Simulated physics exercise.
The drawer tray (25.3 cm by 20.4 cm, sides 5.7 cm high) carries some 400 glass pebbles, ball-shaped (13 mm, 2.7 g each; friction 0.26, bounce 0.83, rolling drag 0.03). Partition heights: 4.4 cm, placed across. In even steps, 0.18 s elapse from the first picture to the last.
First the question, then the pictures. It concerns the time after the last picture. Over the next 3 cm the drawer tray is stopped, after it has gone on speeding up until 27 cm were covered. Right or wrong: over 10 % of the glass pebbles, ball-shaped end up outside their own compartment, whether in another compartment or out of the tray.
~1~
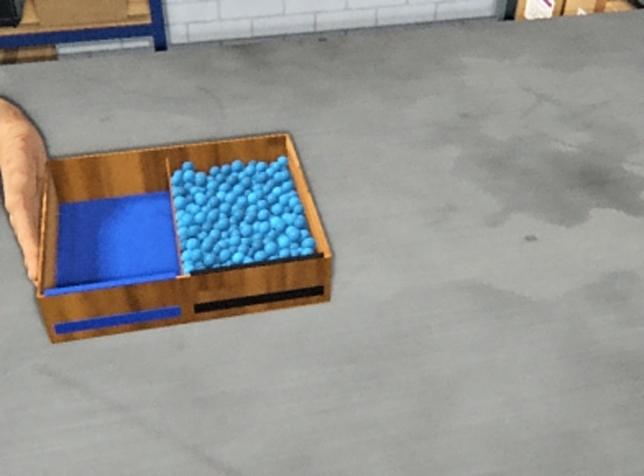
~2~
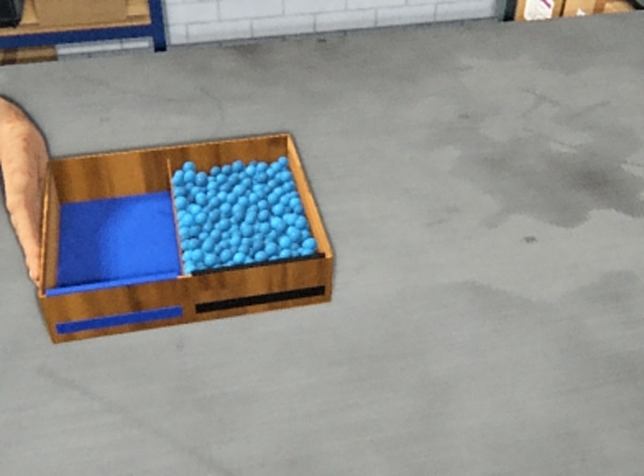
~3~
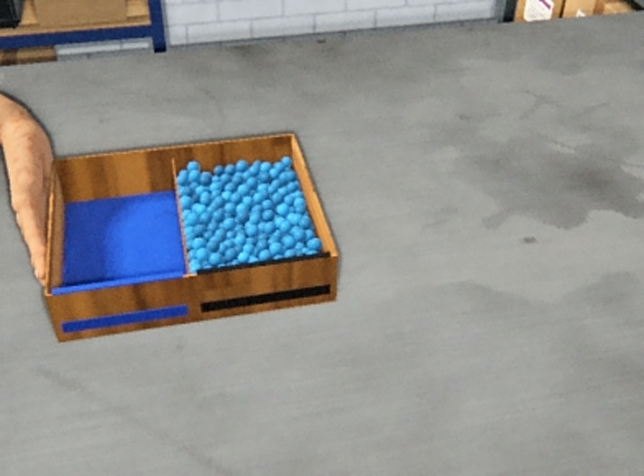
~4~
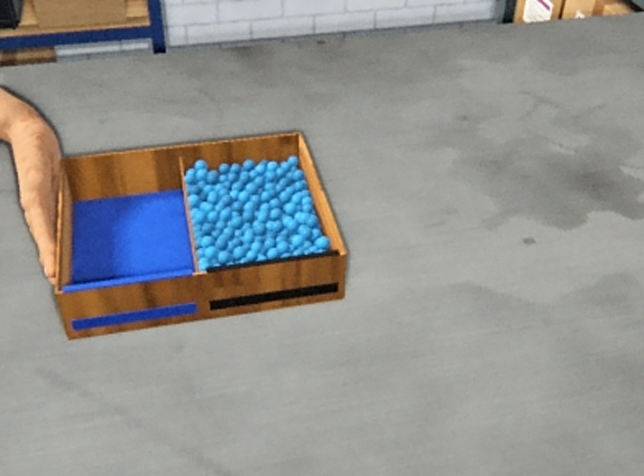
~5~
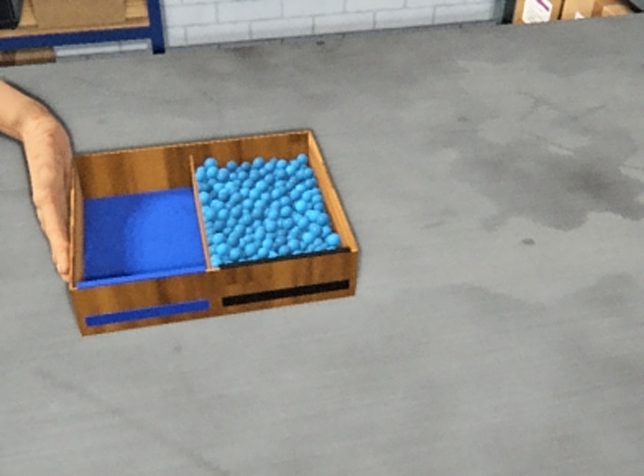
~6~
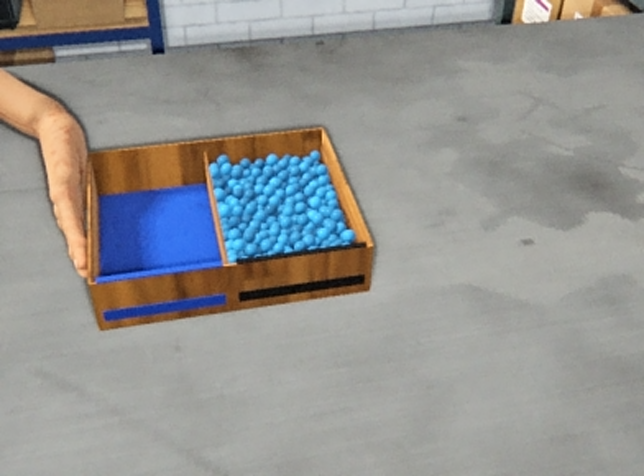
Wrong.
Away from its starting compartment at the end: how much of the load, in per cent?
Around 0 in a hundred.
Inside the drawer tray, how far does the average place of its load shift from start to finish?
1.5 cm, give or take.
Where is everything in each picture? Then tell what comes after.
Drawer tray at (190, 280); tilt 0 degrees; moved 0.0 cm; black 100 %, in the first picture.
Drawer tray at (191, 280); tilt 0 degrees; moved 0.2 cm, in the second picture.
Drawer tray at (197, 279); tilt 0 degrees; moved 0.7 cm, in the third picture.
Drawer tray at (206, 277); tilt 0 degrees; moved 1.7 cm, in the fourth picture.
Drawer tray at (219, 274); tilt 0 degrees; moved 2.9 cm, in the fifth picture.
Drawer tray at (236, 269); tilt 0 degrees; moved 4.6 cm; black 100 %, in the sixth picture.
Then, 0.13 s after the last picture, tilt 0 degrees; black 100 %; 0 % away from where they began.
Then, 0.25 s after the last picture, tilt 0 degrees; black 100 %; 0 % away from where they began.
Then, 0.35 s after the last picture, tilt 0 degrees; black 100 %; 0 % away from where they began.
Then, 0.45 s after the last picture, tilt 0 degrees; black 100 %; 0 % away from where they began.
In the end, black 100 %; 0 % away from where they began.
